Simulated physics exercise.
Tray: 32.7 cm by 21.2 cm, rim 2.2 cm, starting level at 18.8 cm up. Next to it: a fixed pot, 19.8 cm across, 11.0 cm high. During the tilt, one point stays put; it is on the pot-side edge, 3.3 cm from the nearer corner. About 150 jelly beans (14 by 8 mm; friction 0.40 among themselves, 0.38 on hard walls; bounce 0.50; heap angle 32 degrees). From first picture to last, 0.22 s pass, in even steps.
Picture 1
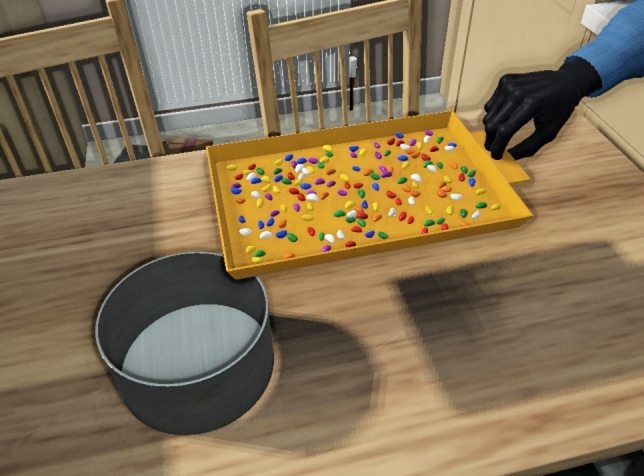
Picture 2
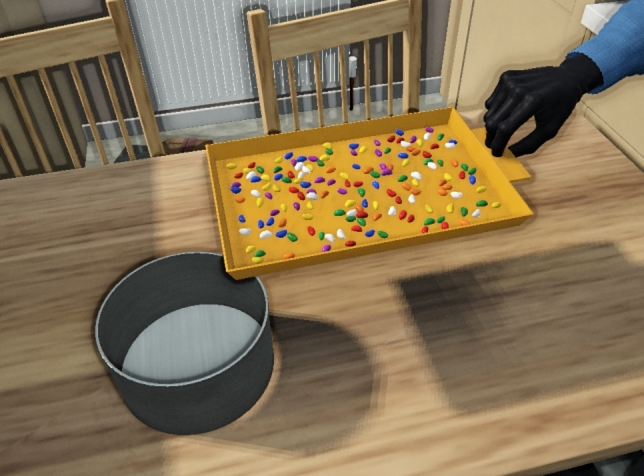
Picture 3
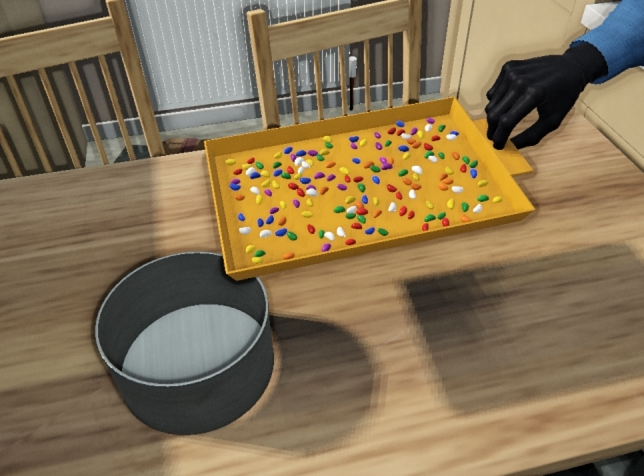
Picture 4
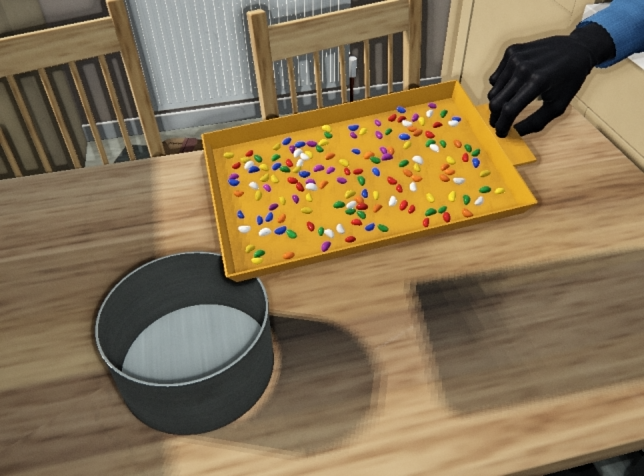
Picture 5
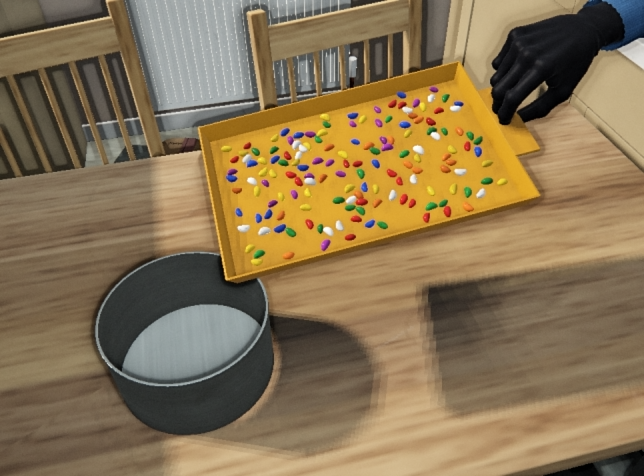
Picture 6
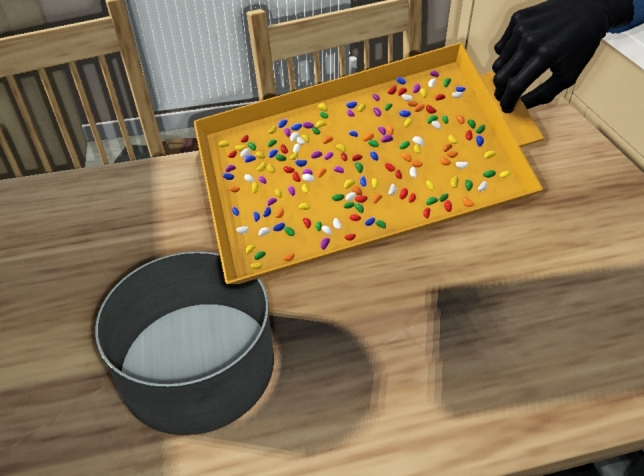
We see a yellow tray scattered with colourful jelly beans above a wooden table, near a dark round pot, as a black-gloved hand at its right end gradually raises that side, tilting the tray toward the pot.
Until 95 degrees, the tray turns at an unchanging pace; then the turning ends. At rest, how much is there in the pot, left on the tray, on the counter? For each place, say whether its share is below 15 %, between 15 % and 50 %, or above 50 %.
Pot: Above 50 %; left on the tray: Below 15 %; counter: Between 15 % and 50 %.
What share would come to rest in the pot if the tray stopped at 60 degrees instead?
In that case some 35 per cent.
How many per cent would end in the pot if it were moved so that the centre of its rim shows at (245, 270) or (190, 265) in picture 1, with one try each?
Roughly 10 and 0 percent.
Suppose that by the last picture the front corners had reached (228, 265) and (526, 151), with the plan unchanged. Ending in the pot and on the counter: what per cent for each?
Split: Pot = 45, counter = 55.
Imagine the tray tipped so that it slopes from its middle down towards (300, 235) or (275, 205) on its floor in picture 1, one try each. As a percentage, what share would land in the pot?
First try: Around 90 percent; second try: Around 55 percent.
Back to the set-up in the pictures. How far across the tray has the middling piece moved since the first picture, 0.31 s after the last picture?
Roughly 10 cm.
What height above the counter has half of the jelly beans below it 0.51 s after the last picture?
Roughly 18 cm above the counter.
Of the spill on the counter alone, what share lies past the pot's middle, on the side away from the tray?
That comes to roughly 40 percent.
Then, 0.31 s after the last picture, tilt 57 degrees; the tray holds 100 %, the pot 0 %.
Then, 0.51 s after the last picture, tilt 81 degrees; the tray holds 50 %, the pot 10 %.
Then, 0.84 s after the last picture, tilt 95 degrees; the tray holds 0 %, the pot 55 %.
In the end, pot 60 %, tray 0 %, counter 40 %.
